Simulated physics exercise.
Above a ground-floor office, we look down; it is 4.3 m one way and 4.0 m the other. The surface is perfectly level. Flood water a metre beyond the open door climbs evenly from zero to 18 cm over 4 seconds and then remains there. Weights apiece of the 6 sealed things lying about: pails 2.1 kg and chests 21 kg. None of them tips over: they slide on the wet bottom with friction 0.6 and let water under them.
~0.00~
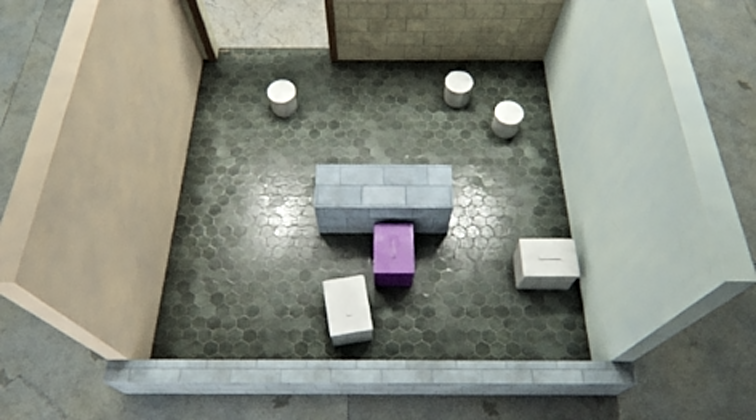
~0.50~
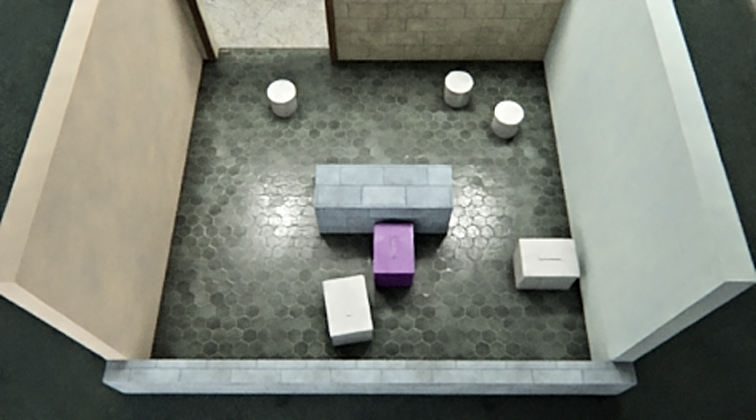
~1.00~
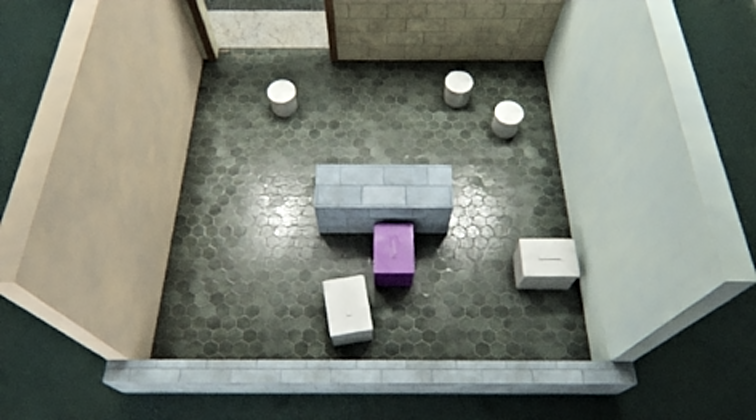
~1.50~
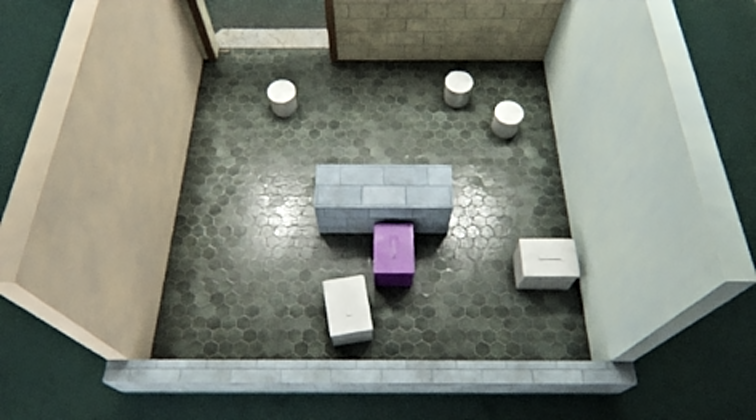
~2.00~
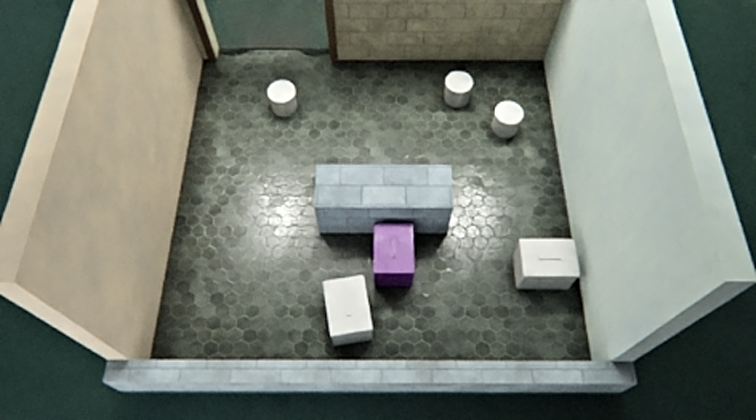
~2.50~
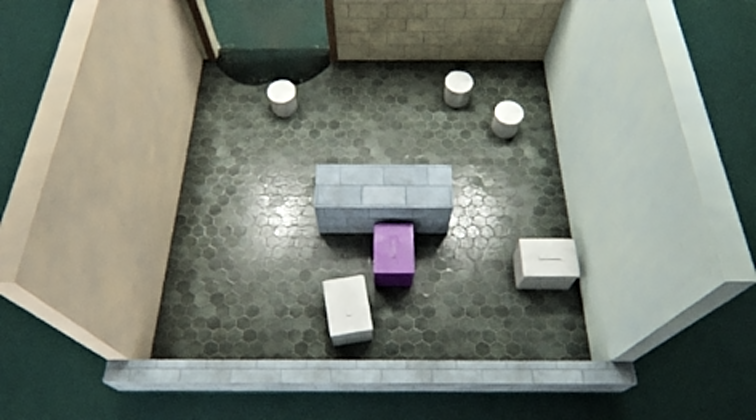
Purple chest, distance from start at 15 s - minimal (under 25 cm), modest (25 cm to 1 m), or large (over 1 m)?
Large.
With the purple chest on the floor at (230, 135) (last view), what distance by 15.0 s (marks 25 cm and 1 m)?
So it budges only slightly.
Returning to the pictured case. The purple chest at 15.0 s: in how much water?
About 11 cm.
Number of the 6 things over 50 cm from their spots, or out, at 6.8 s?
Count then: 1.
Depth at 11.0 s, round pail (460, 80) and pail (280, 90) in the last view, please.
Depths: Near 3 cm, then near 10 cm.
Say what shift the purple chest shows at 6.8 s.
0 cm, give or take.
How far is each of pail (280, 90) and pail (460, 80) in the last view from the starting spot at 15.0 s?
One is off by 300 cm, the other by 120 cm, in the order asked.
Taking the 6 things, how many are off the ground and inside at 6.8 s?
It comes to 1 of them.
After 3.5 s the purple chest is near (394, 248), 0.0 m from its start, aground; 0 afloat.
After 6.8 s the purple chest is near (394, 248), 0.0 m from its start, aground; 1 afloat.
After 11.0 s the purple chest is near (427, 245), 0.3 m from its start, aground; 3 afloat.
After 15.0 s the purple chest is near (508, 158), 1.6 m from its start, afloat; 6 afloat.
